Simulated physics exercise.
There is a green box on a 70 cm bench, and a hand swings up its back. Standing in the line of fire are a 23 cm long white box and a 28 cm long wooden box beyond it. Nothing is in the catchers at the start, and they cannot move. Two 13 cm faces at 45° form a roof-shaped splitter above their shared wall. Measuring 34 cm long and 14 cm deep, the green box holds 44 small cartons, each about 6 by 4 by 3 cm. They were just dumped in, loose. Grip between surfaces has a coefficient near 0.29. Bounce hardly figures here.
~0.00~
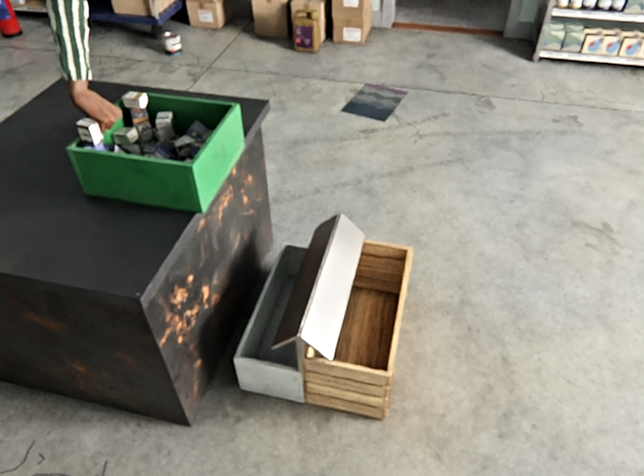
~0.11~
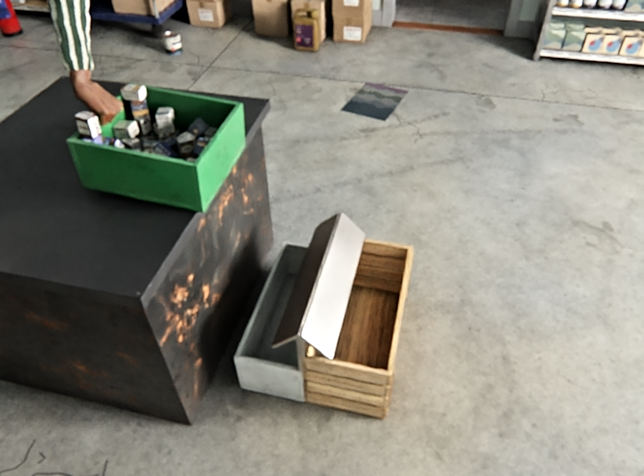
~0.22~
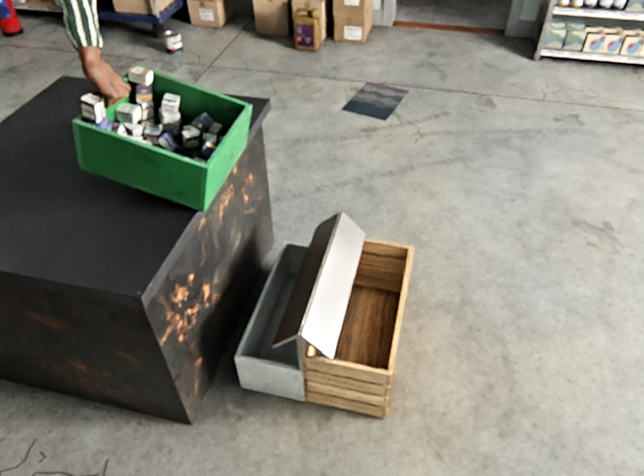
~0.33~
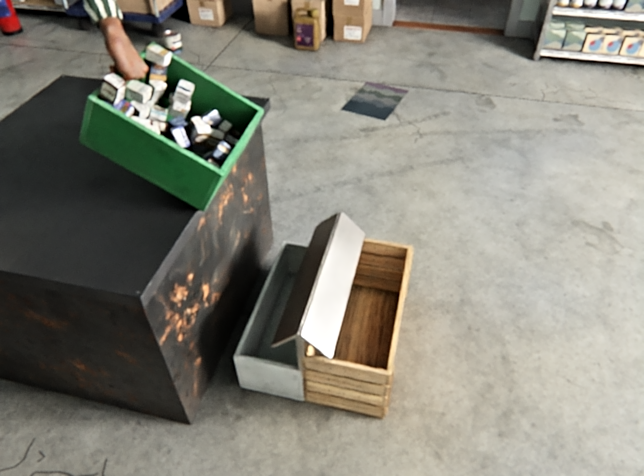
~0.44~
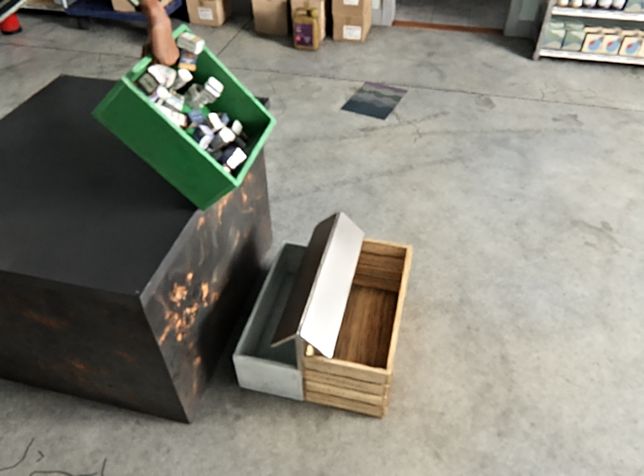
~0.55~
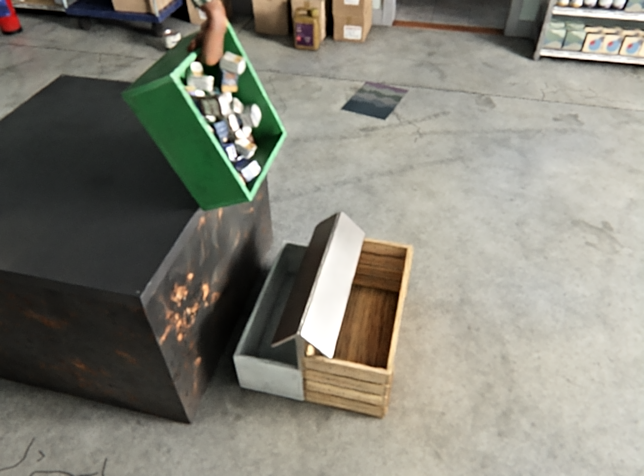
In this clip, a hand raises the back of a green box of small cartons on a dark bench, tilting it steeply rightward, while a white box and a wooden box beneath a roof-shaped splitter stay still on the floor.
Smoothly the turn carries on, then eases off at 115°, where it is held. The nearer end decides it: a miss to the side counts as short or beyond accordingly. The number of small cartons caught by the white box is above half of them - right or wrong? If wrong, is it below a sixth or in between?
Wrong, in between.
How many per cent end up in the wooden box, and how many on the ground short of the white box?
Approx. 65 % / 0 %.
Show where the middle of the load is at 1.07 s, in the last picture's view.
Look near pixel (302, 200).
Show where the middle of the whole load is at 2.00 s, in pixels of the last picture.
Centre: Approx. (349, 329).
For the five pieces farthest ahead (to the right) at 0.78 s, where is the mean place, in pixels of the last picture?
I'd put their middle close to (323, 209).
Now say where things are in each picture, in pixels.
In the first frame (each is followed by its nearest rim corner in this view), green box, (189, 164); white box, (298, 370); 0° from level; none out.
In the second frame, green box, (193, 164); 4° from level.
In the third frame, green box, (204, 165); 14° from level.
In the fourth frame, green box, (219, 171); 29° from level.
In the fifth frame, green box, (235, 181); 47° from level; 1 out, the lowest carton at (152, 81).
In the sixth frame, green box, (249, 196); white box, (298, 368); 66° from level; 1 out, the lowest carton at (214, 105).
After 0.78 s, tilt 101°; 38 still in the green box and 6 in the air.
After 1.07 s, tilt 115°; 17 still in the green box, 1 in the white box, 9 in the wooden box and 17 in the air.
After 1.48 s, tilt 115°; 4 in the white box, 26 in the wooden box and 14 in the air.
Outcome (at 2.00 s), 15 in the white box, 28 in the wooden box and 1 on the ground short of the white box. Asked share, 15 of 44, 34 per cent.
